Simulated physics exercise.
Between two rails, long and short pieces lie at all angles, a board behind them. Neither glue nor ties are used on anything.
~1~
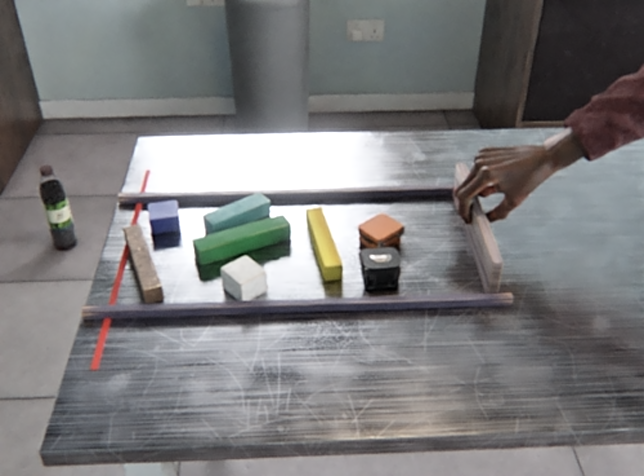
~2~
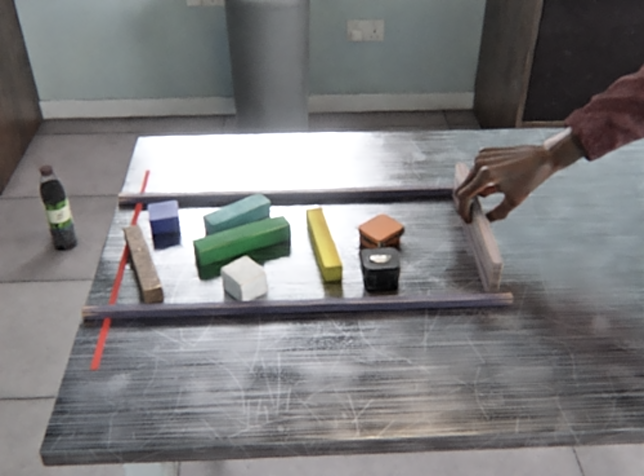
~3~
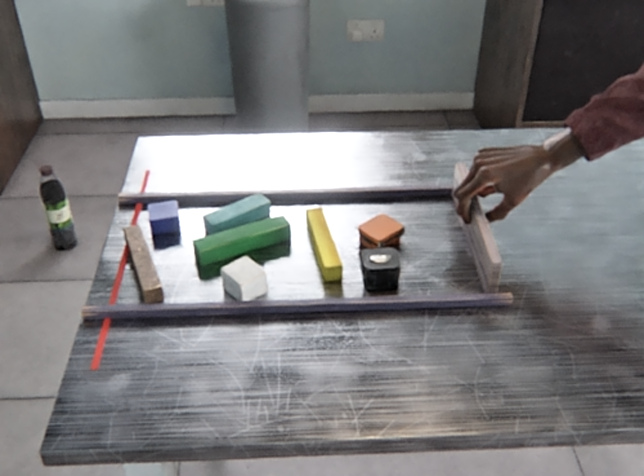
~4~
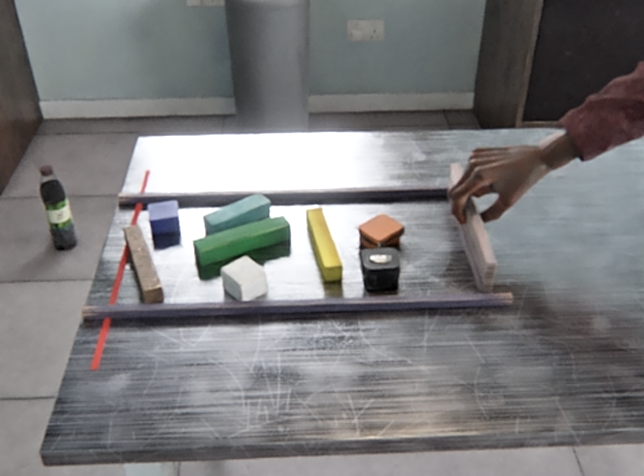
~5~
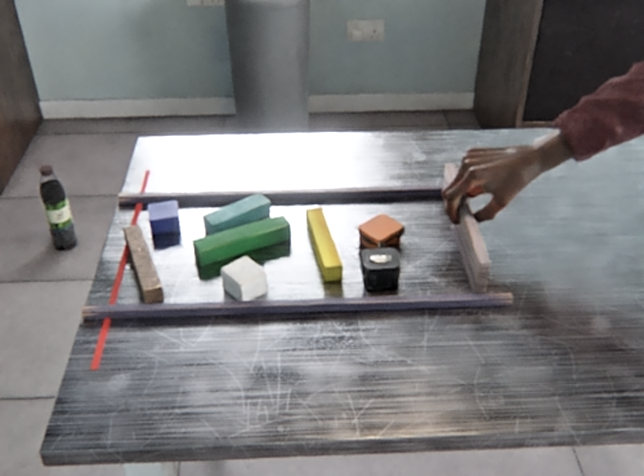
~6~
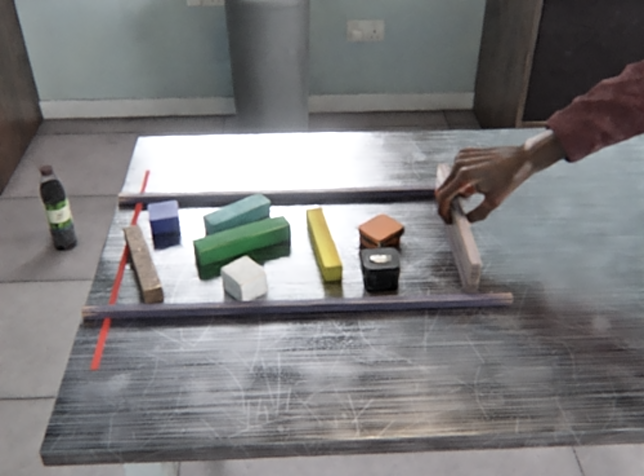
On a table between two rails, a hand slides a board slightly left toward scattered blocks.
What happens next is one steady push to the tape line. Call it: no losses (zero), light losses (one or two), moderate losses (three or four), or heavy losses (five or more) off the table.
Heavy losses.
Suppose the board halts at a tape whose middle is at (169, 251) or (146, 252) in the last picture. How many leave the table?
Respectively 2 and 4.
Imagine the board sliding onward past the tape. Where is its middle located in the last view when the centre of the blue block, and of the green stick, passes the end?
The blue block puts it at (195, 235), the green stick at (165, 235).
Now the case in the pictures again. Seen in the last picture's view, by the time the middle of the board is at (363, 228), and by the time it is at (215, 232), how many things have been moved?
At the first place 3, at the second 8.
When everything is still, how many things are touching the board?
Tally at the end: 2.
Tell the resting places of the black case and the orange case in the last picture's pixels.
Around (96, 276) and around (110, 235).
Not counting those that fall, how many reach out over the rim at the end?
Result: 2.
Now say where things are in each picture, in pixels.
Brown bar (143, 262); blue block (164, 217); turquoise bar (237, 215); board (475, 225); tape (126, 252), in the first frame.
Blue block (164, 217); yellow stick (323, 243), in the second frame.
Turquoise bar (237, 215); board (475, 225), in the third frame.
Brown bar (143, 262); orange case (380, 235), in the fourth frame.
Blue block (164, 217); white block (244, 280), in the fifth frame.
Brown bar (143, 262); blue block (164, 217); turquoise bar (237, 215); board (456, 226); tape (126, 252), in the sixth frame.
Early on, none off yet; brown bar at rest near (143, 262); blue block at rest near (164, 217); turquoise bar at rest near (237, 215).
Finally, the number that fall off is five or more; lost, yellow stick, white block, green stick, turquoise bar, blue block and brown bar.
